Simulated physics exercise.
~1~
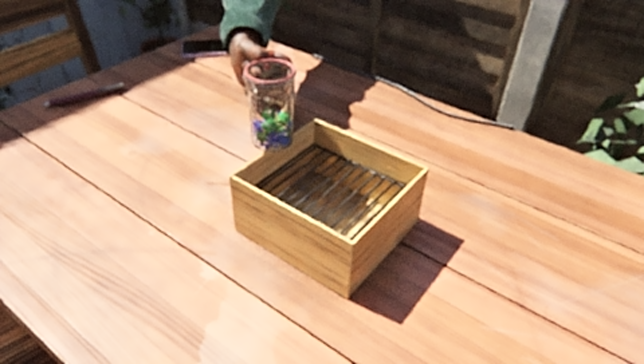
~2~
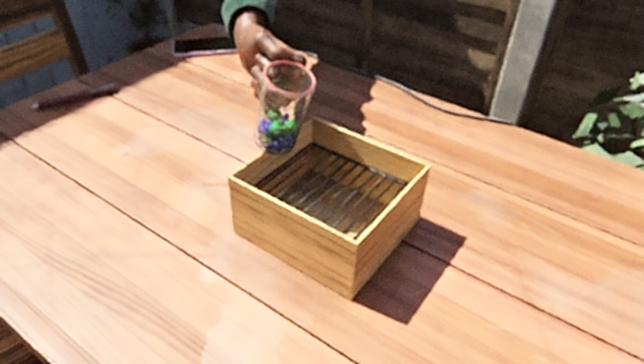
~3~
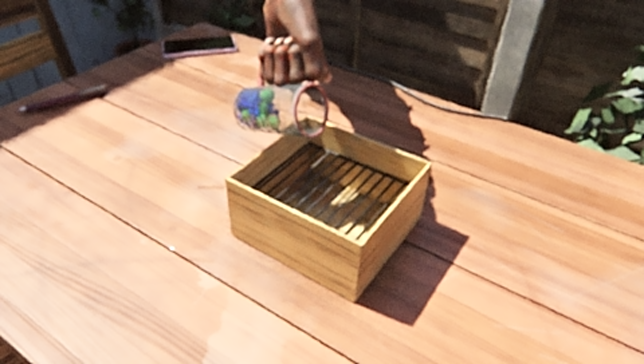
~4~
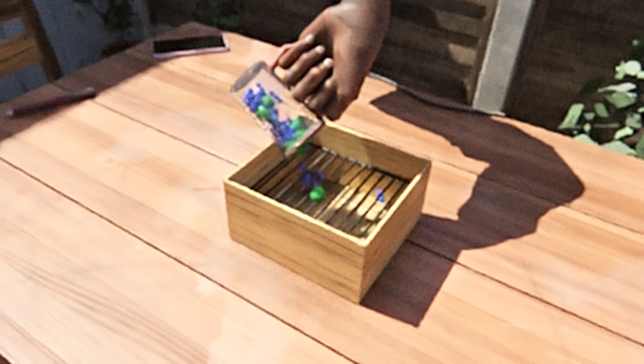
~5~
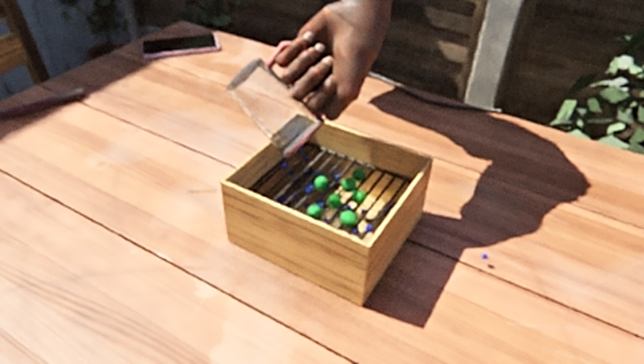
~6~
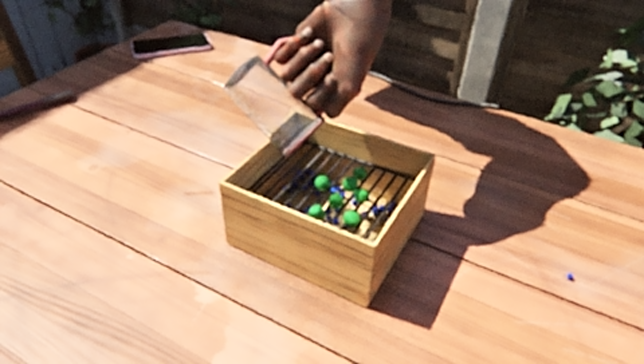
A hand tipped a clear cup of blue and green pieces over a square wooden box with wires across it, spilling them all out; the green ones stayed on top, nearly all the blue dropped through, and a few blue landed outside.
